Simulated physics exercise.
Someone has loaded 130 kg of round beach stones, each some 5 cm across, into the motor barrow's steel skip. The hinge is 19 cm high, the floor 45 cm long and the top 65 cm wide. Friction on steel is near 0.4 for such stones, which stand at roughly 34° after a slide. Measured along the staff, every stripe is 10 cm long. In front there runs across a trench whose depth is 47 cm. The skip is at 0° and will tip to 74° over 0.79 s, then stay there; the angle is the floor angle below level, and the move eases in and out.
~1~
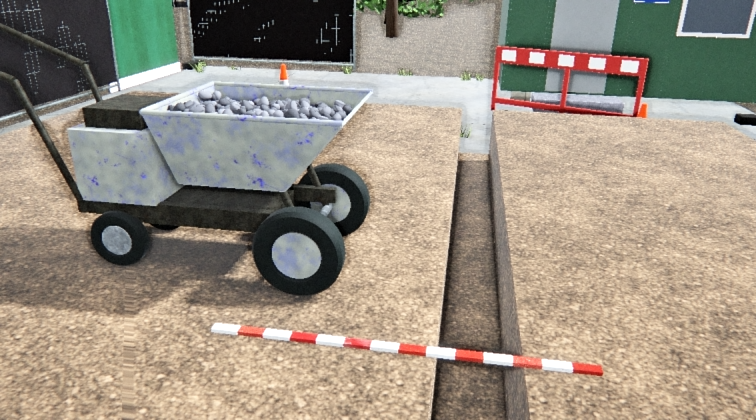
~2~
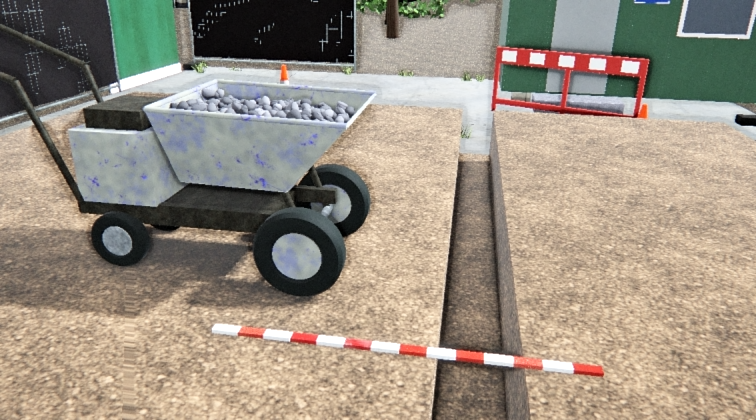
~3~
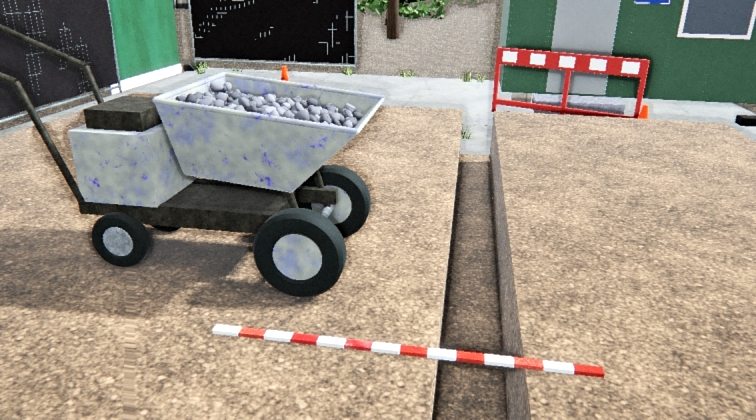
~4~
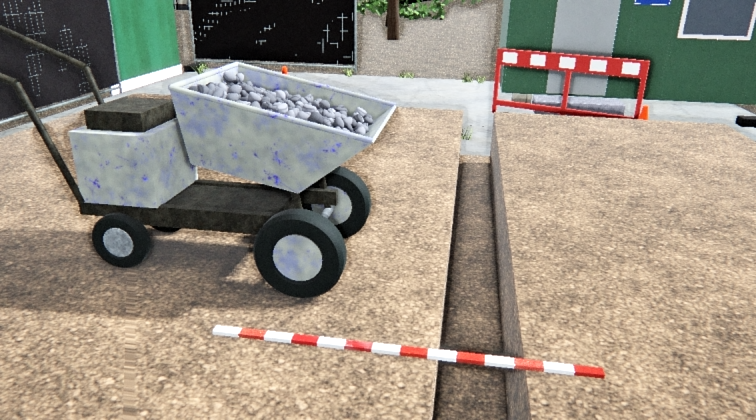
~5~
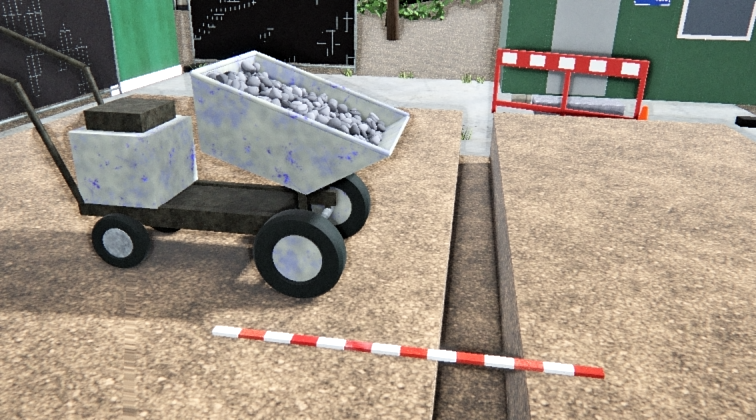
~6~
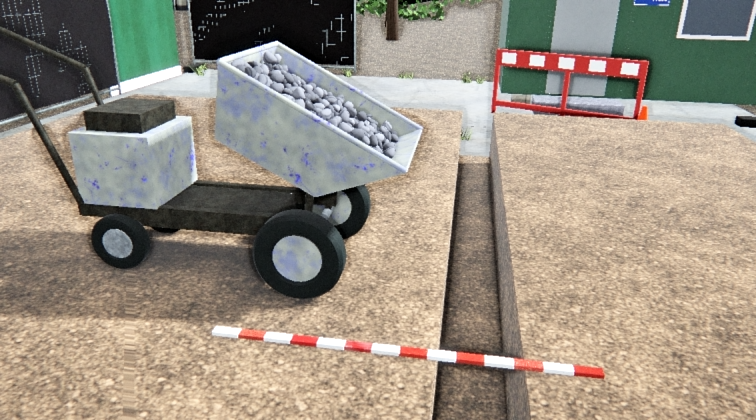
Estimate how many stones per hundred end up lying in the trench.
76 %.
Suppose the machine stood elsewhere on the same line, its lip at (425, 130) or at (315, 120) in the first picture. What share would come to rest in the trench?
The first start gives about 10 per cent, the second about 95.
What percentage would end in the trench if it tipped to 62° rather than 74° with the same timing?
About 75 per cent would end up in the trench.
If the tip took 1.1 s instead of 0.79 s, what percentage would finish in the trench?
Estimate: About 85 %.
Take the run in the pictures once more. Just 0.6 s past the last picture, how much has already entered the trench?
I'd say near 40 per cent at that time.
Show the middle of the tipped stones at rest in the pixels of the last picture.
Roughly (485, 348), I'd say.
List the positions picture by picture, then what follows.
The first frame shows lip at (343, 124), floor tilted 0°, highest stones at (268, 105).
In the second frame, the skip is at 1°, its lip at (347, 126); the top of the load is at (249, 101).
The third frame shows lip at (357, 132), floor tilted 6°, highest stones at (238, 95).
The fourth frame shows lip at (373, 141), floor tilted 12°, highest stones at (234, 85).
In the fifth frame, the skip is at 19°, its lip at (389, 155); the top of the load is at (246, 75).
The sixth frame shows lip at (406, 171), floor tilted 28°, highest stones at (267, 65).
Then, 0.3 s after the last picture the floor is at 62°, 100 % in the skip; the foremost stones are at (448, 217).
Then, 0.6 s after the last picture the floor is at 74°, 51 % in the skip, 41 % in the trench, 7 % past the trench; the foremost stones are at (555, 312).
Then, 0.9 s after the last picture the floor is at 74°, 10 % in the skip, 67 % in the trench, 23 % past the trench; the foremost stones are at (724, 304).
Then, 2.9 s after the last picture the floor is at 74°, 0 % in the skip, 76 % in the trench, 24 % past the trench; the foremost stones are past the picture's edge.
